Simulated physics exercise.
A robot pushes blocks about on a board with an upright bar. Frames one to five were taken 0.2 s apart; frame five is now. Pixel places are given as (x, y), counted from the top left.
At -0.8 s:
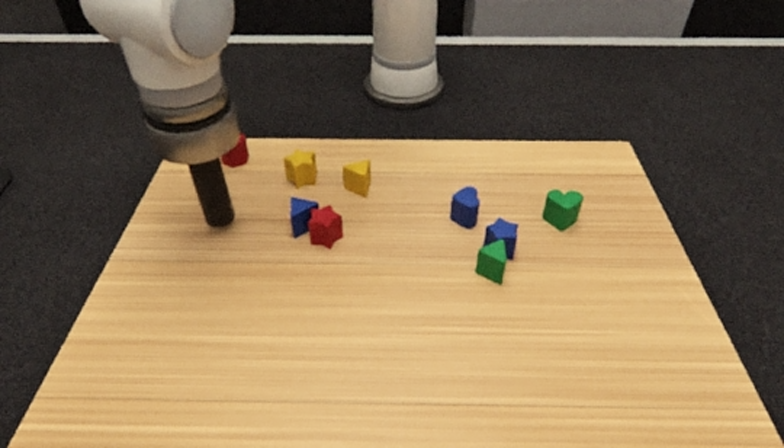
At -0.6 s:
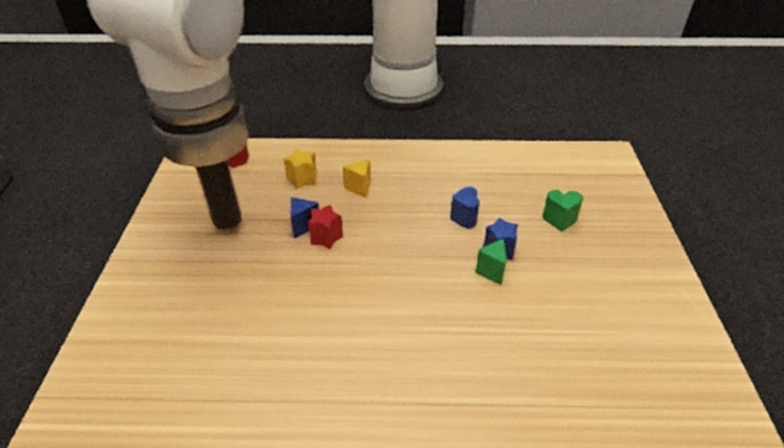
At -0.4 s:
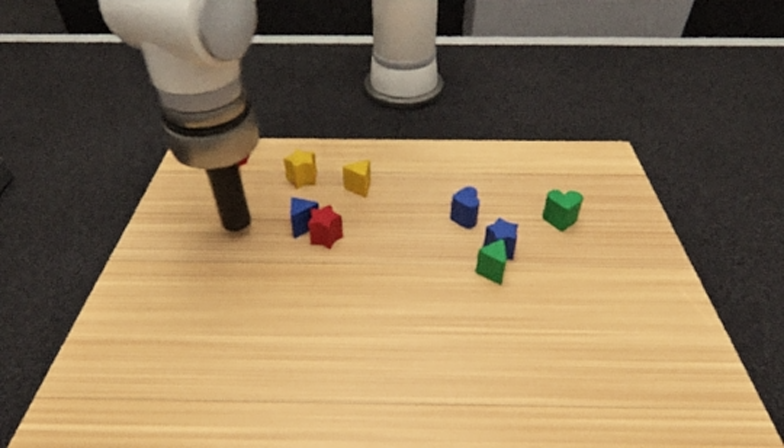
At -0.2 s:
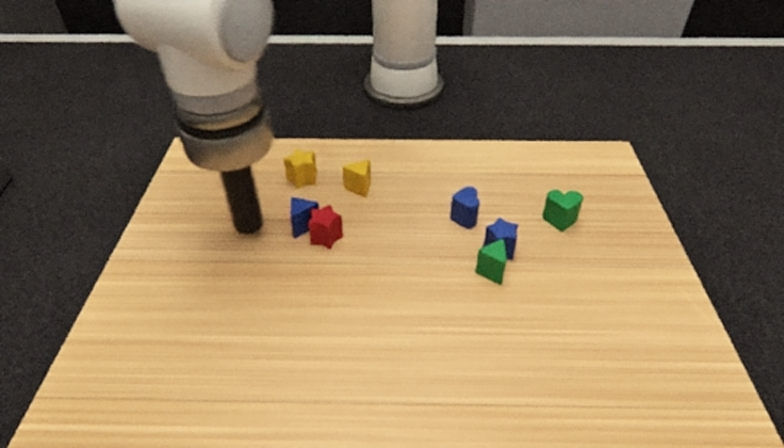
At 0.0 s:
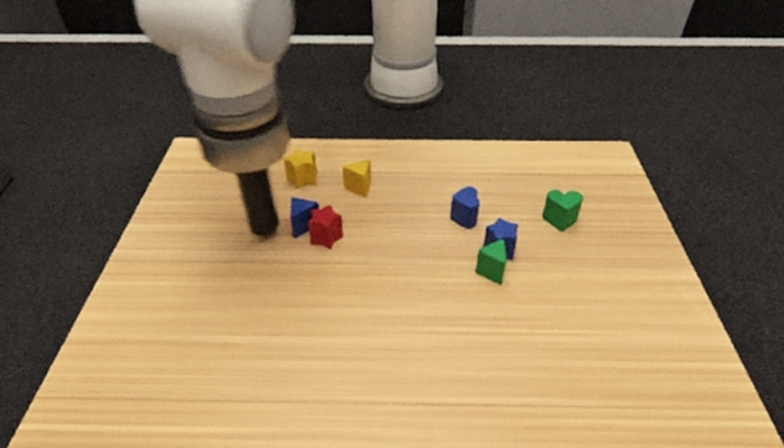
A robot arm with a dark upright bar moved slowly to the right across a wooden board, nearing a blue three-sided block beside a red star, while the colored blocks all stayed still.
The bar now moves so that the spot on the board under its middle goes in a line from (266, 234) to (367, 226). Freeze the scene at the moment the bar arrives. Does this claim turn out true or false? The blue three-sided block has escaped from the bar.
My answer: True.
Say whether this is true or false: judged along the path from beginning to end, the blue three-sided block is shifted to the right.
False
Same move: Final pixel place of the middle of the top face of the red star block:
Pixel (361, 222).
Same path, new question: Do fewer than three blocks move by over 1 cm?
My answer is yes.
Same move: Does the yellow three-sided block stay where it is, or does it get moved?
It sits in its place.
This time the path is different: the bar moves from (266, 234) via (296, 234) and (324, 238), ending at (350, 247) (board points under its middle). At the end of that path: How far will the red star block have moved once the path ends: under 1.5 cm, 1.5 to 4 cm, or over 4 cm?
Past 4 cm.
What follows on the original path. One third of the way, bar at (299, 222); blue three-sided block at (319, 200), turned 25° anticlockwise; red star block at (331, 215), turned 35° clockwise.
Two thirds of the way, bar at (333, 220); blue three-sided block at (345, 192), turned 60° anticlockwise; red star block at (349, 219), turned 45° clockwise.
At the end, bar at (367, 217); blue three-sided block at (352, 188), turned 85° anticlockwise; red star block at (361, 222), turned 90° clockwise; yellow three-sided block in place.
